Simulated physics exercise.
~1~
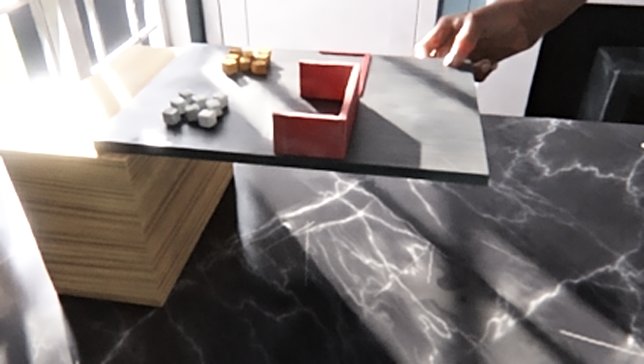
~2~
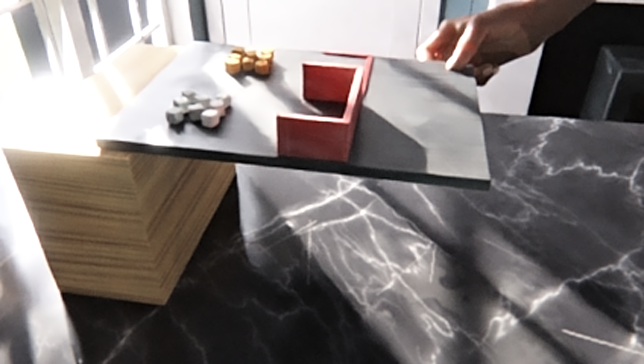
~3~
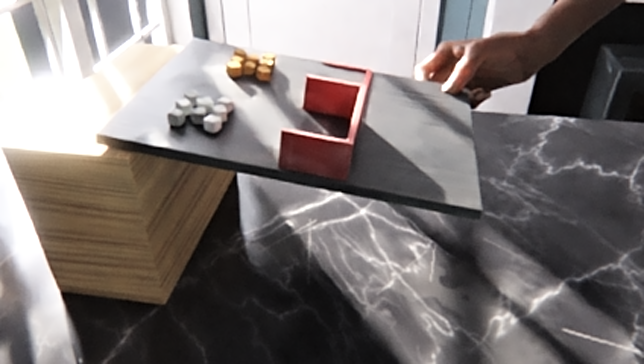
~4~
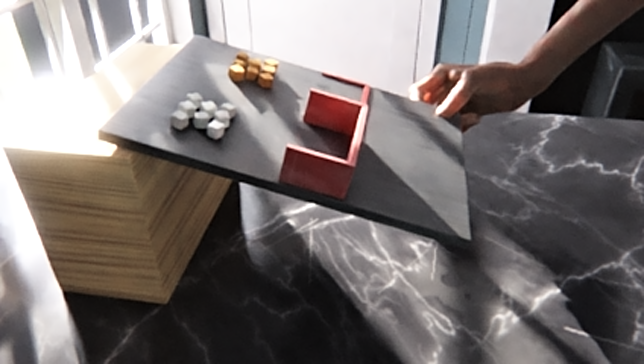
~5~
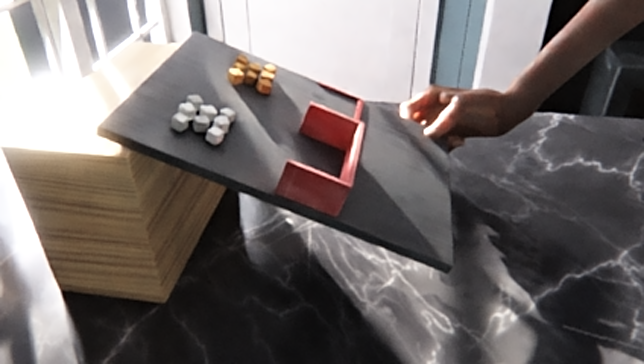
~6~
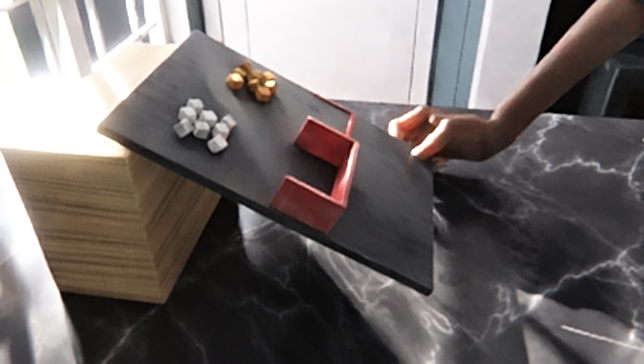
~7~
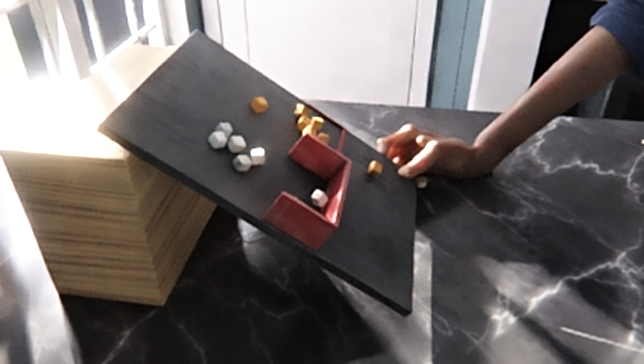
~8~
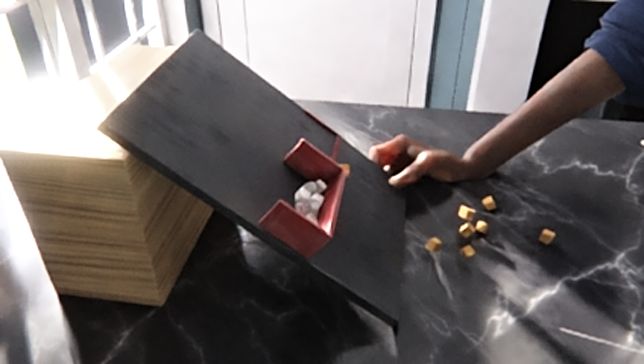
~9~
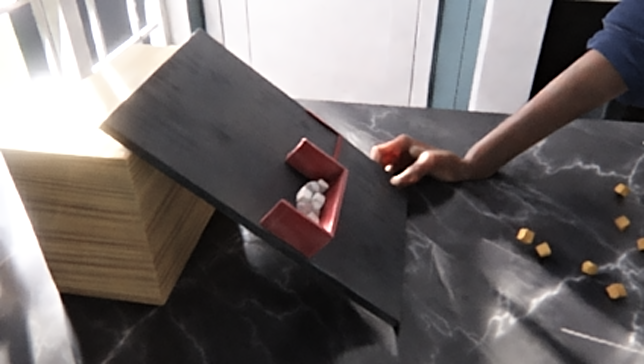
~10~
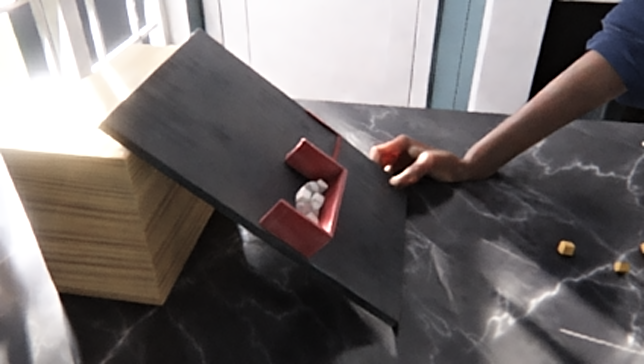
The video shows a hand lowering one end of a dark board propped on a wooden block until white and orange pieces slide down it; the white pieces gather inside a red barrier, while the orange ones pass theirs and scatter rightward across the marbled counter.
